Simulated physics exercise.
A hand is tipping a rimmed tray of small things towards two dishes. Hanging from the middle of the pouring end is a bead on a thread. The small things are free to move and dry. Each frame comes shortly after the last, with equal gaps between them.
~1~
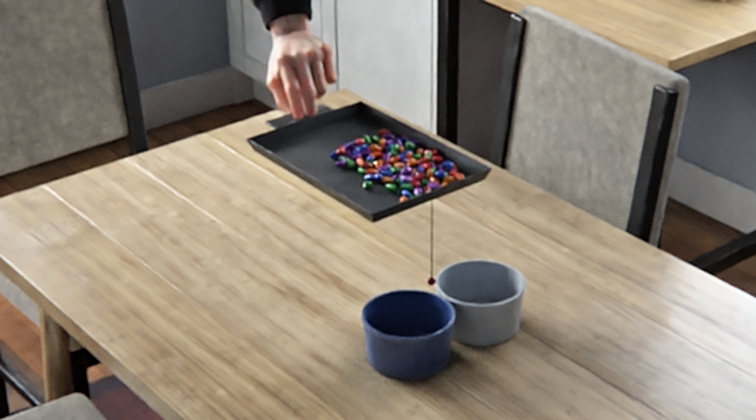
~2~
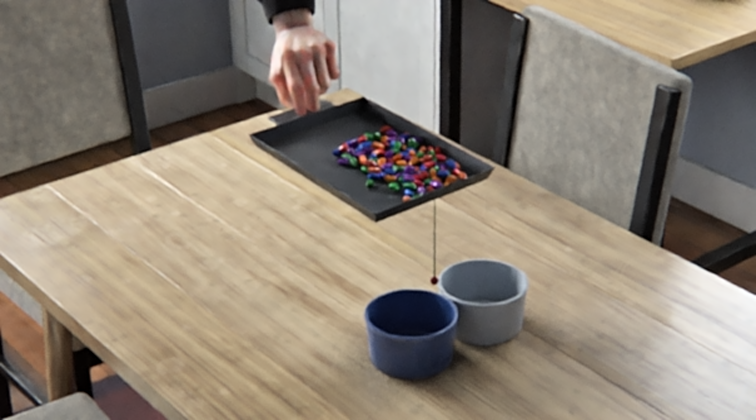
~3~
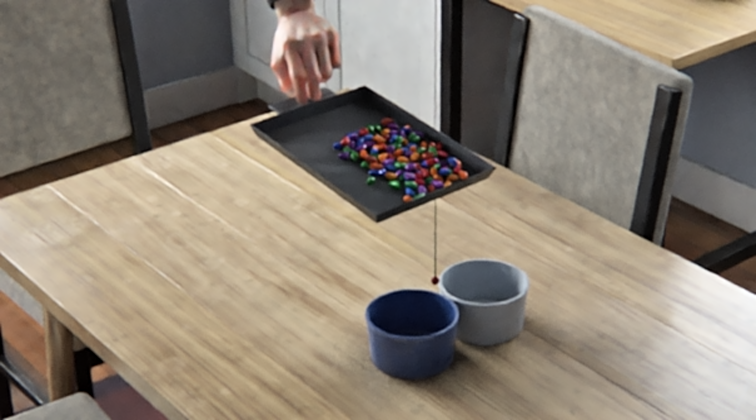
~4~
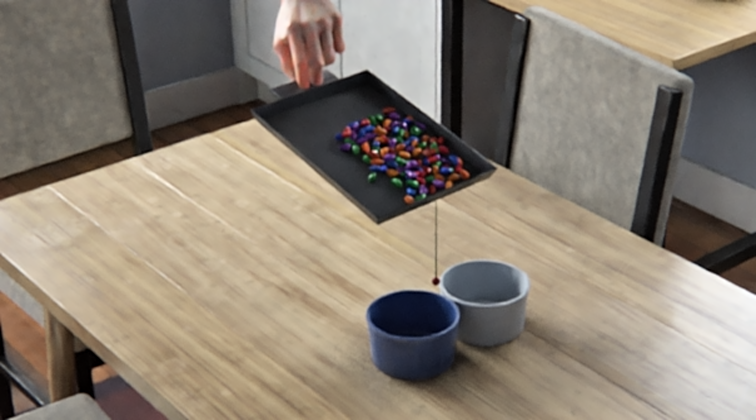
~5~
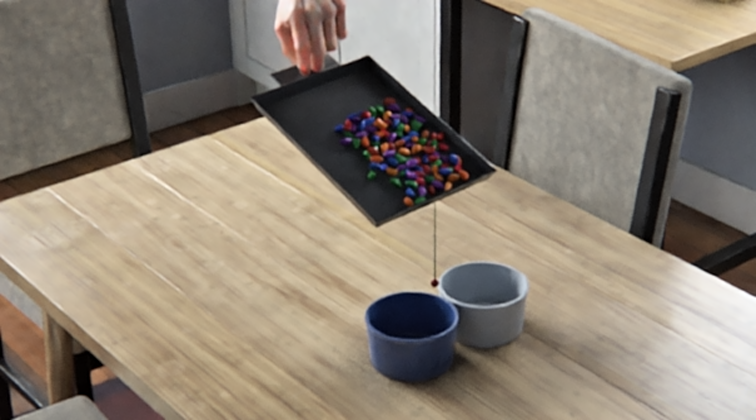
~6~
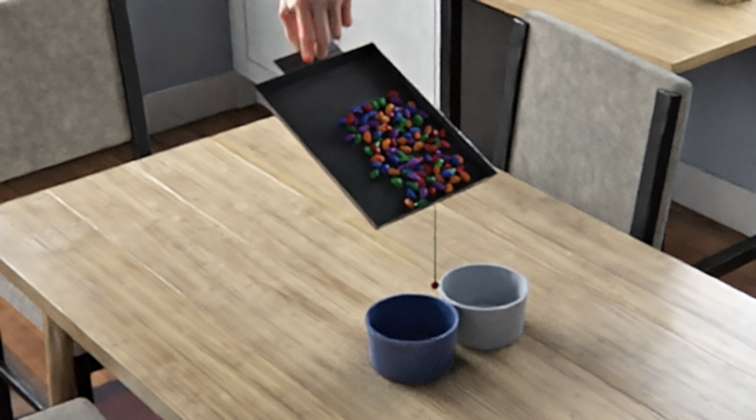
In this clip, a hand gradually raises the near-hand end of a dark rimmed tray of colourful jelly beans, steepening its tilt above a blue dish and a grey dish, while the beans shift slightly and a bead hangs on a thread.
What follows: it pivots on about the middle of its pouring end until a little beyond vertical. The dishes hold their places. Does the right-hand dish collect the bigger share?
No, the left-hand dish does.
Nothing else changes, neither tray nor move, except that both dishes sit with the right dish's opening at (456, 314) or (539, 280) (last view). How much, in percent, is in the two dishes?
First 80 %, then 50 %.
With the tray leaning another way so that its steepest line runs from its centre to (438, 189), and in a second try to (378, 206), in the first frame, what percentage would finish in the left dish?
You'd get 10 per cent the first time and 80 per cent the second time.
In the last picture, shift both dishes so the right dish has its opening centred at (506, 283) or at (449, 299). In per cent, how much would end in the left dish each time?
Some 50 percent in the first case, 30 percent in the second.
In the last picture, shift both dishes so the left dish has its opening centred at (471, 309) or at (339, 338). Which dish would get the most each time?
Results - the dish on the left side first, the dish on the right side second.
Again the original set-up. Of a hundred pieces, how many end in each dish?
The share is 50 per cent in the left dish and 20 per cent in the right dish.
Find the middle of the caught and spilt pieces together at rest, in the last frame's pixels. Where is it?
The centre comes to rest close to (429, 358).
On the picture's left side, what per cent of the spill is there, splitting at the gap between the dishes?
It works out to some 30 per cent.
Soon after the last picture, tray tipped steeply; most on the tray; a stray few in the left dish; a small part in the air.
A little later, tray tipped past a quarter turn; about half in the left dish; about a quarter in the right dish; about a quarter outside both; a small part in the air.
Later still, tray tipped past a quarter turn; about half in the left dish; about a quarter in the right dish; about a quarter outside both.
At rest, tray tipped past a quarter turn; about half in the left dish; about a quarter in the right dish; about a quarter outside both.
